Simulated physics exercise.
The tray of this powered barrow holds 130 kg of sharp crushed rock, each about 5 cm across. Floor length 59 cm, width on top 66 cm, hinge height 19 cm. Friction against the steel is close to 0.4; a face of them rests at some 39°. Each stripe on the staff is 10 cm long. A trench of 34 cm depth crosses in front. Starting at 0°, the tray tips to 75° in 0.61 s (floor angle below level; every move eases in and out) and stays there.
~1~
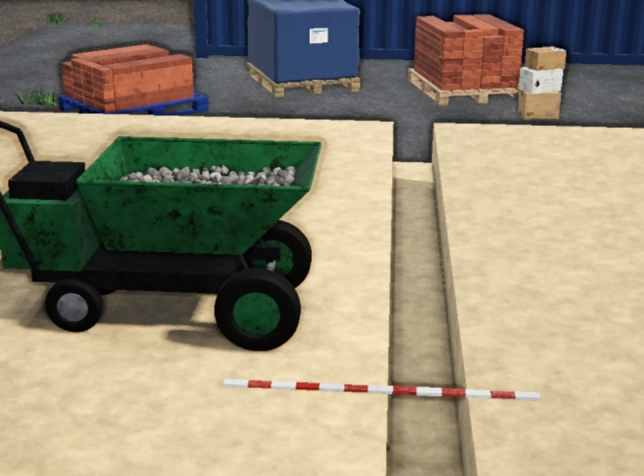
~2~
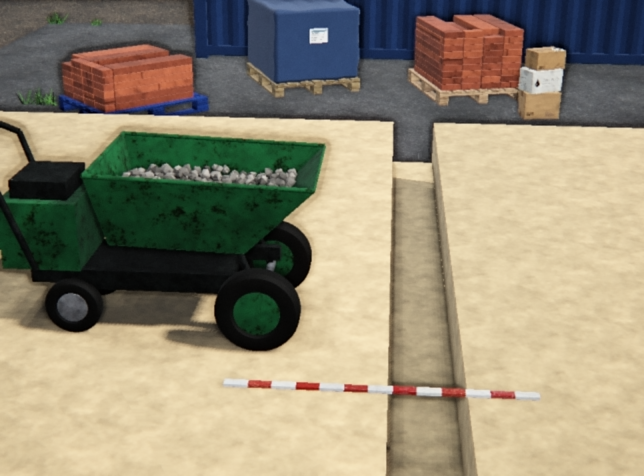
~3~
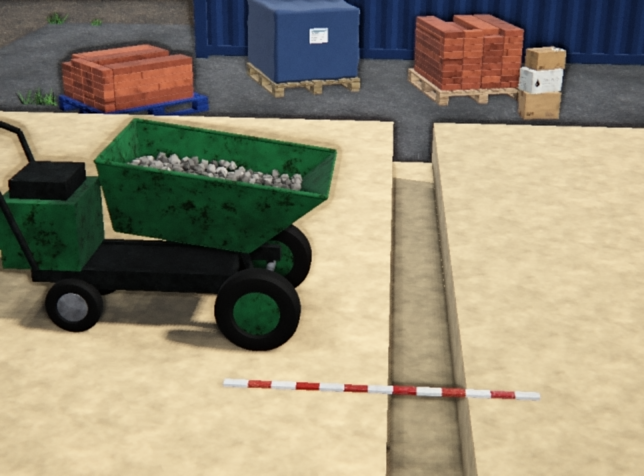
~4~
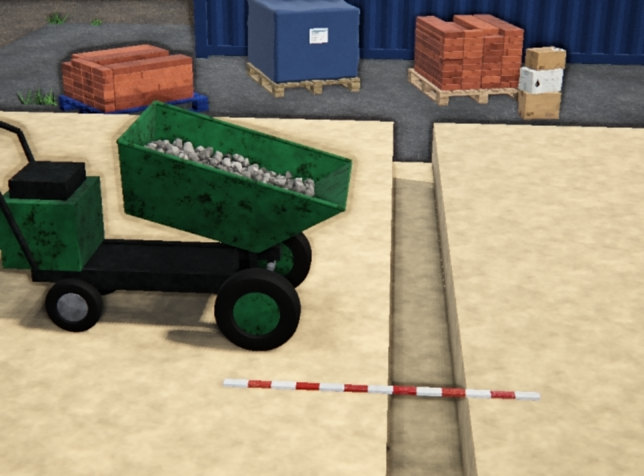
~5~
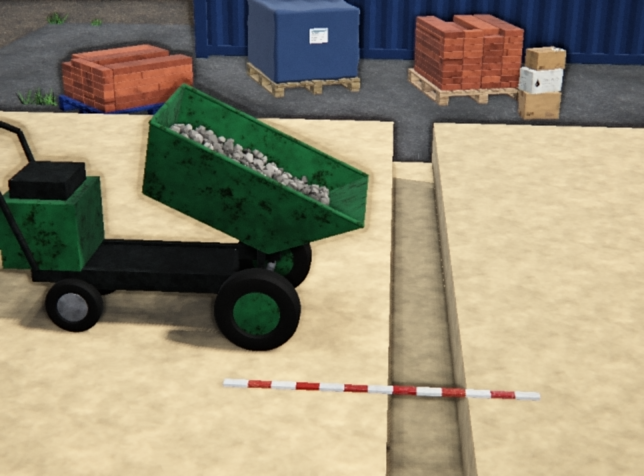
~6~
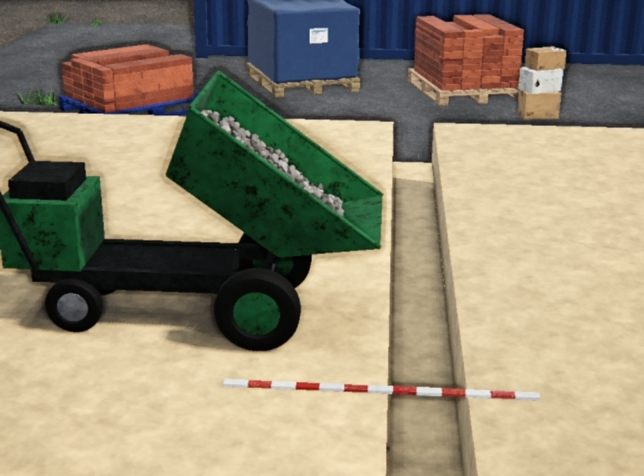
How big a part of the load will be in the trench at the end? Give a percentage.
About 67 per cent.
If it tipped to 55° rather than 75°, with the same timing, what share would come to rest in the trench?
It would be near 30 per cent.
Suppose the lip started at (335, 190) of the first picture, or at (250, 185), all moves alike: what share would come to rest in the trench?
Near 45 per cent from the first place, 70 from the second.
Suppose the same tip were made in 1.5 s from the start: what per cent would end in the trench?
Then about 95 per cent.
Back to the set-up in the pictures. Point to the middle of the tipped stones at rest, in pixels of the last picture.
Their middle is at about (443, 366).
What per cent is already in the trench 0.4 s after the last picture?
About 25 per cent by then.
Then, 0.2 s after the last picture the floor is at 64°, 100 % in the tray; the foremost stones are at (376, 271).
Then, 0.4 s after the last picture the floor is at 75°, 76 % in the tray, 23 % in the trench, 1 % past the trench; the foremost stones are at (466, 328).
Then, 0.8 s after the last picture the floor is at 75°, 7 % in the tray, 59 % in the trench, 33 % past the trench; the foremost stones are past the picture's edge.
Then, 2.7 s after the last picture the floor is at 75°, 0 % in the tray, 67 % in the trench, 33 % past the trench; the foremost stones are past the picture's edge.
